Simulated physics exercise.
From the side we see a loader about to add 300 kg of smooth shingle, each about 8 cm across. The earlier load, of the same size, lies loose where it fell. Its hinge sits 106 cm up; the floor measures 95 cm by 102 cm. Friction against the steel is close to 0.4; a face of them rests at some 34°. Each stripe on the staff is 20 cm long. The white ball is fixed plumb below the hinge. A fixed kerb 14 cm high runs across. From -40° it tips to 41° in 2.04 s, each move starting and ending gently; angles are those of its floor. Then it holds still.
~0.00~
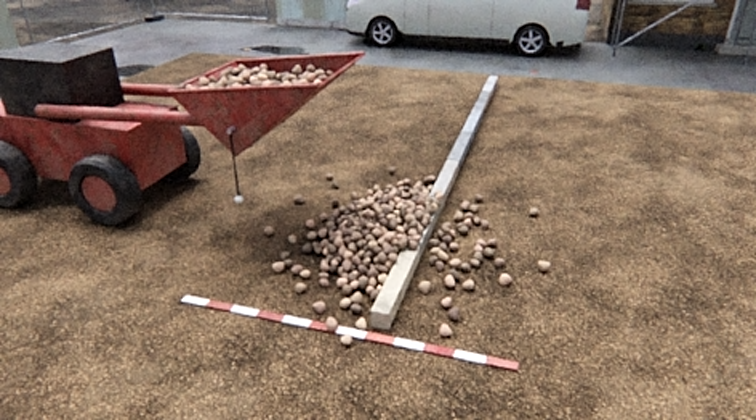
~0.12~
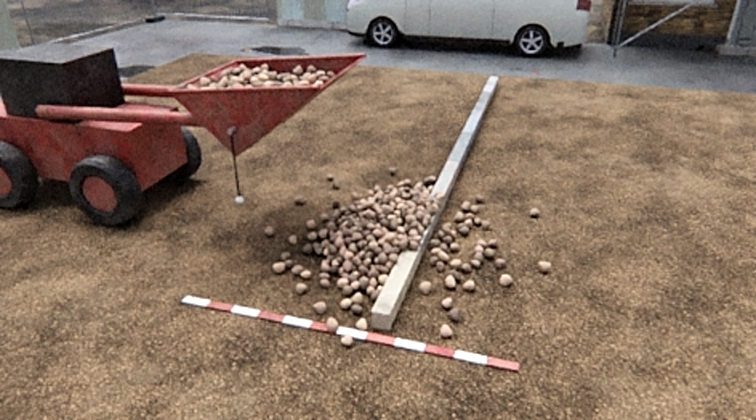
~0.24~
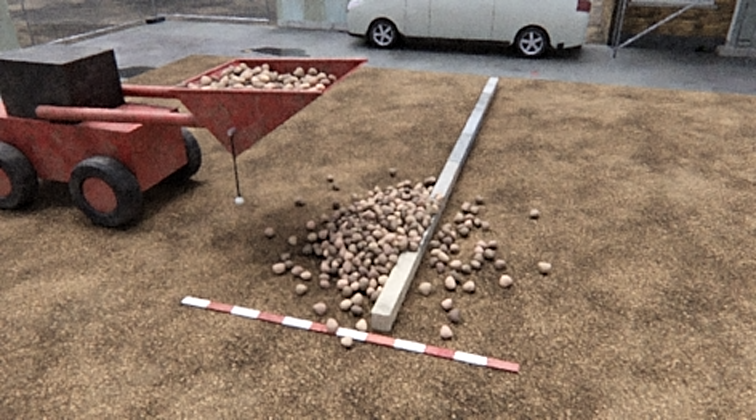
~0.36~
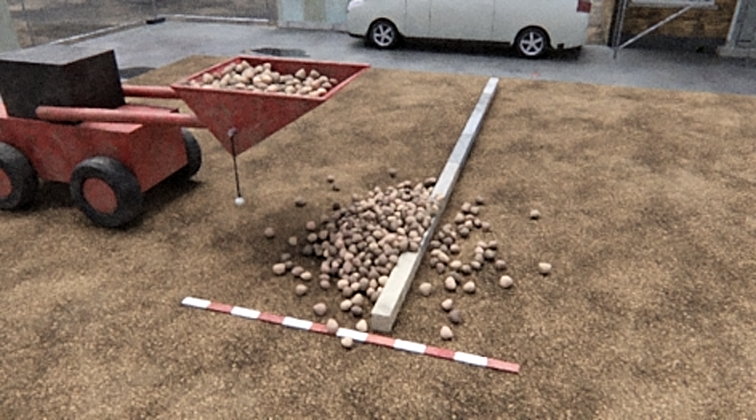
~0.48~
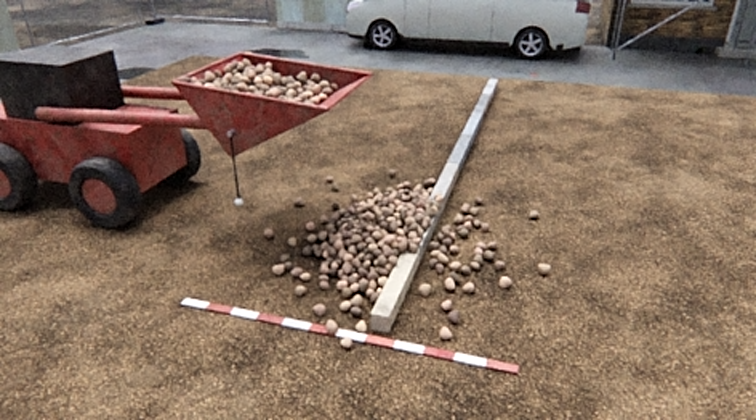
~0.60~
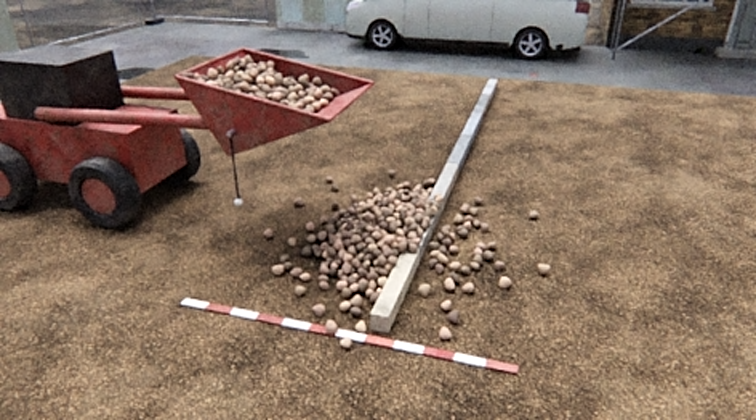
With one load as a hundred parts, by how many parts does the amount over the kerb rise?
Close to 1 parts in a hundred.
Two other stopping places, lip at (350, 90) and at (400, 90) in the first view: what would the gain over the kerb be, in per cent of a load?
First some 15, then 75 per cent.
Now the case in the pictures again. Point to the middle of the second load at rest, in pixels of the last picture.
Around (350, 223).
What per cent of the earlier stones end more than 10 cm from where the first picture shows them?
Roughly 10 per cent of them.
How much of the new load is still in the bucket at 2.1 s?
It holds some 15 per cent.
After 1.5 s the floor is at 28°; in per cent of one load, 97 in the bucket, 94 on this side of the kerb, 9 over the kerb; the foremost stones are at (502, 259).
After 2.1 s the floor is at 41°; in per cent of one load, 15 in the bucket, 176 on this side of the kerb, 9 over the kerb; the foremost stones are at (503, 254).
After 2.5 s the floor is at 41°; in per cent of one load, 0 in the bucket, 191 on this side of the kerb, 9 over the kerb; the foremost stones are at (502, 256).
After 5.1 s the floor is at 41°; in per cent of one load, 0 in the bucket, 190 on this side of the kerb, 10 over the kerb; the foremost stones are at (503, 254). Net gain over the kerb, 1.
